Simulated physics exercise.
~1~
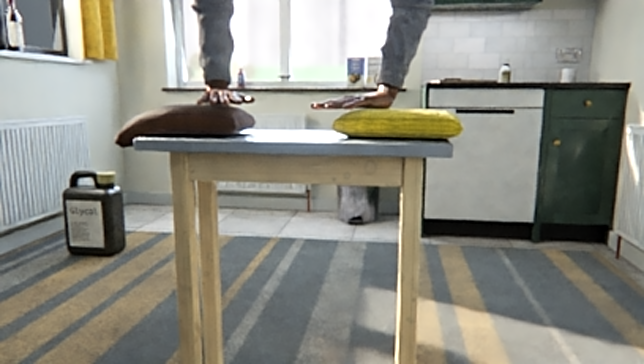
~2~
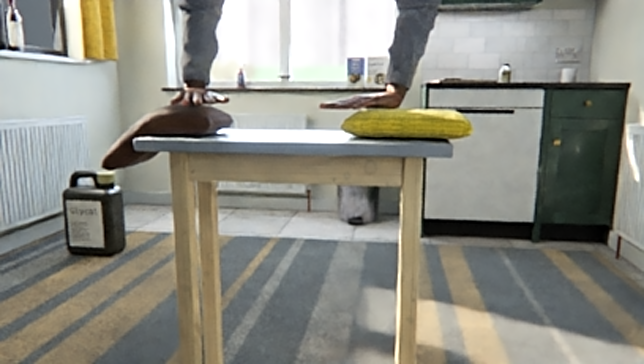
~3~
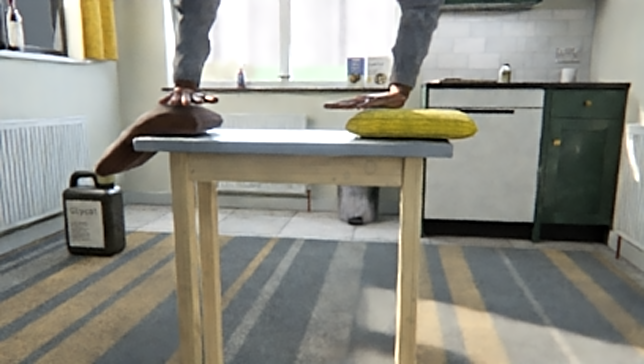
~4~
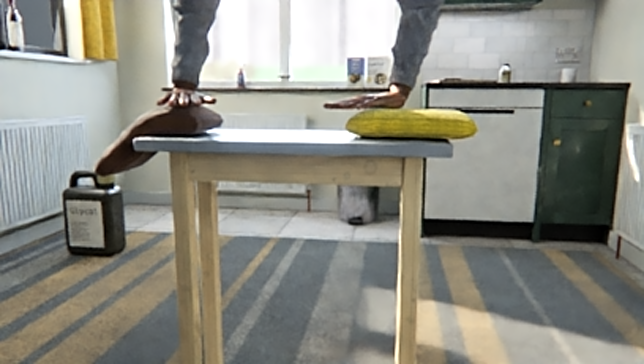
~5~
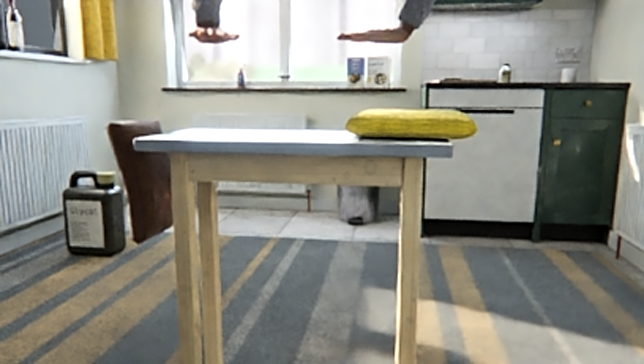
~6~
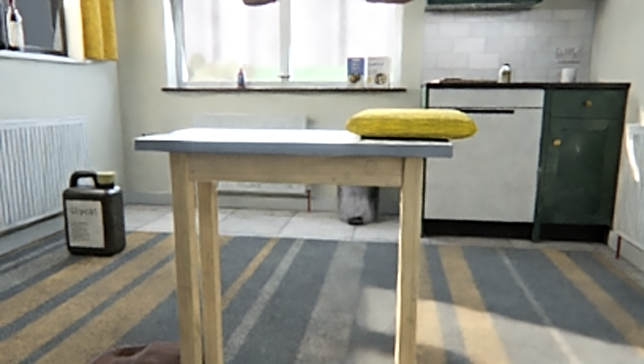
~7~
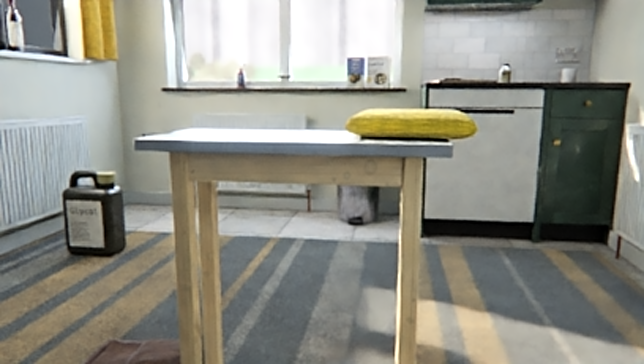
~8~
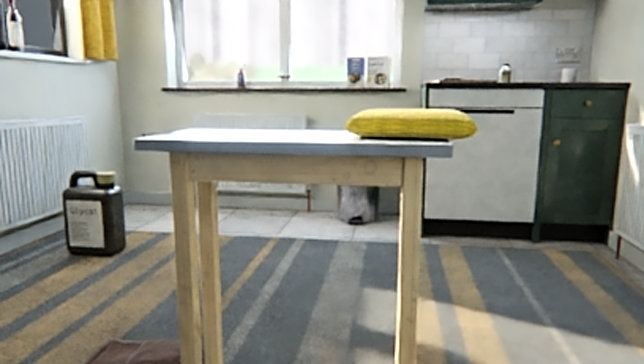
Two hands press on a pair of small sacks, a brown one on the left and a yellow one on the right, atop a grey-topped wooden bench. A still, front-on view shows a bright kitchen with a striped rug, a dark container at left and a green cabinet at right. The hands push the sacks apart until the brown one droops over the left end. As the hands lift away, the brown sack tips off and drops to the floor. It ends lying by the bench's left legs, while the yellow sack remains on top.
